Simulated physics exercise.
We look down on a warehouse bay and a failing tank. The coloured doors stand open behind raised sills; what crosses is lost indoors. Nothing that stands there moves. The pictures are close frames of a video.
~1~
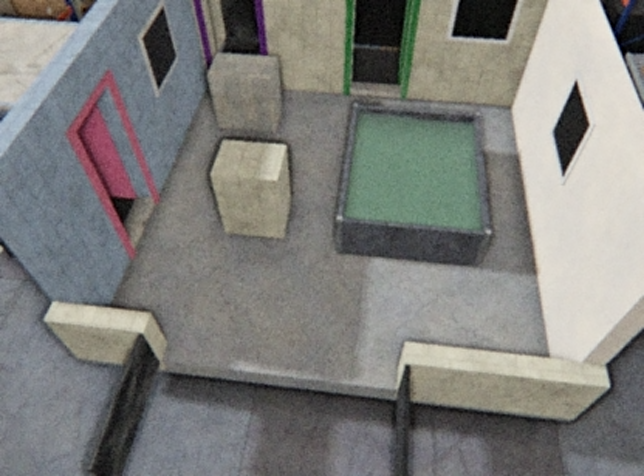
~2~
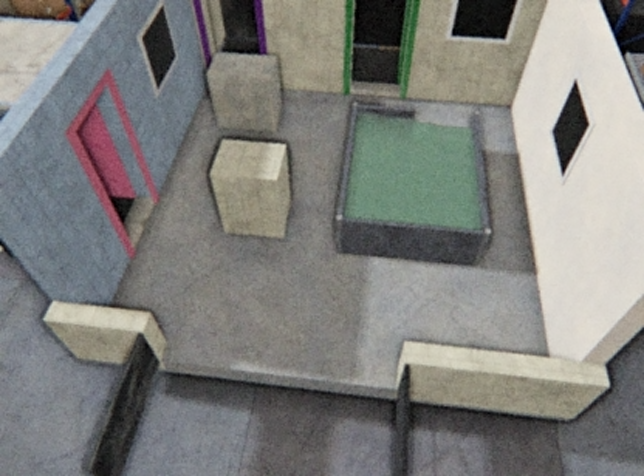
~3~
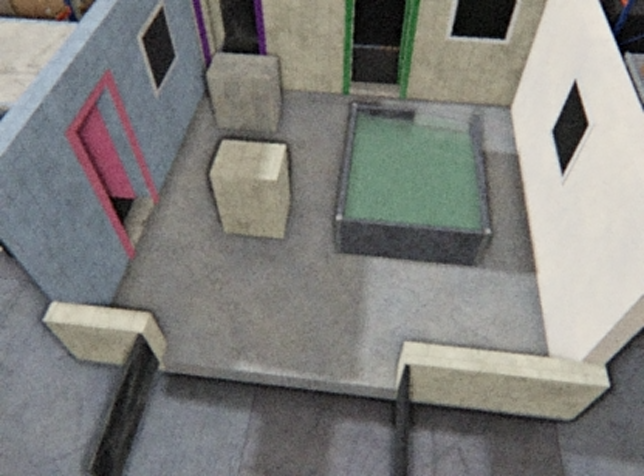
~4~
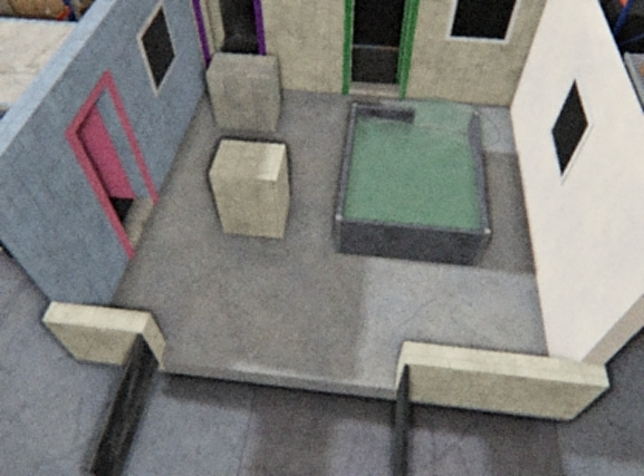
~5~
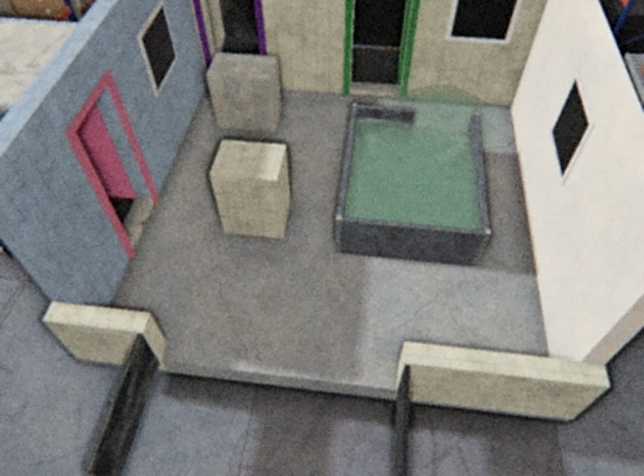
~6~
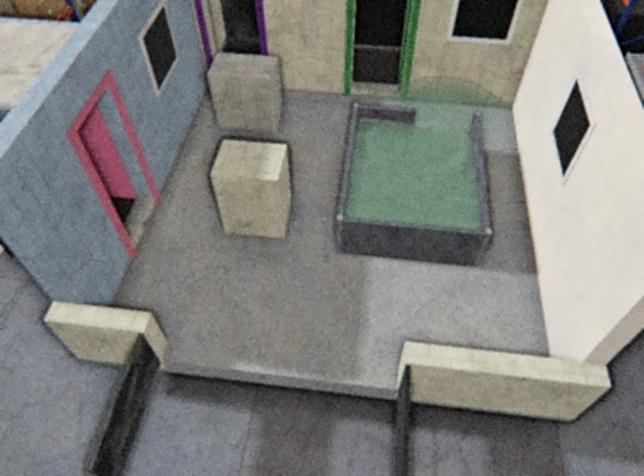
Green water lies in a dark-rimmed tank, right of centre in a walled warehouse bay seen from above. Two pale blocks stand left of it on the grey floor, with a pink-framed doorway in the blue left wall, purple and green ones behind, and a white wall at right. The water pours through a gap in the tank's far side and spreads in a thin sheet, while the camera stays still.
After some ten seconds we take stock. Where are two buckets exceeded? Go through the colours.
One by one: The pink door holds within the limit; the purple door floods; the green door floods.
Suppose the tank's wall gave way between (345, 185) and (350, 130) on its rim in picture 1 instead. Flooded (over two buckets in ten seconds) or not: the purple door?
In short: Purple takes more.
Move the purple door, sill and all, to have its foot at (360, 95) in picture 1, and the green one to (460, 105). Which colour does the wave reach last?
It is the pink-painted one.
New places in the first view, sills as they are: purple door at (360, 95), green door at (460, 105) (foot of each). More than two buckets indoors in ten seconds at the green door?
My reading: The green one is over.
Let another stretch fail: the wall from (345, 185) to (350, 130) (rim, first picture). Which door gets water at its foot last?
I say the green door.
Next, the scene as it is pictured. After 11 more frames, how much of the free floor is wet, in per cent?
Near 30 in a hundred.
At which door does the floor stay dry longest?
That is the pink-painted one.
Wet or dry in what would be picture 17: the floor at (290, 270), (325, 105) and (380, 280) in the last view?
One after the other: No water, flooded, dry.
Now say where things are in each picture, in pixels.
The first frame shows the water tank at (414, 167) is whole and still.
In the second frame, the front is at a hidden place, out from the gap on the water tank's far side.
In the third frame, water pours out on the water tank's far side and has run to a hidden place.
In the fourth frame, the front is at (413, 99), out from the gap on the water tank's far side.
In the fifth frame, water pours out on the water tank's far side and has run to (383, 97).
In the sixth frame, the front is at (364, 96), out from the gap on the water tank's far side.
A moment on, water covers 15 % of the floor; the pink door not reached, the purple door not reached, the green door under two buckets in.
Next, water covers 30 % of the floor; the pink door not reached, the purple door wet at the sill, nothing in, the green door under two buckets in.
Then, water covers 55 % of the floor; the pink door not reached, the purple door under two buckets in, the green door over two buckets in.
Later, water covers 95 % of the floor; the pink door wet at the sill, nothing in, the purple door over two buckets in, the green door over two buckets in.
In the end, water covers 95 % of the floor; the pink door wet at the sill, nothing in, the purple door far over two buckets in, the green door over two buckets in.
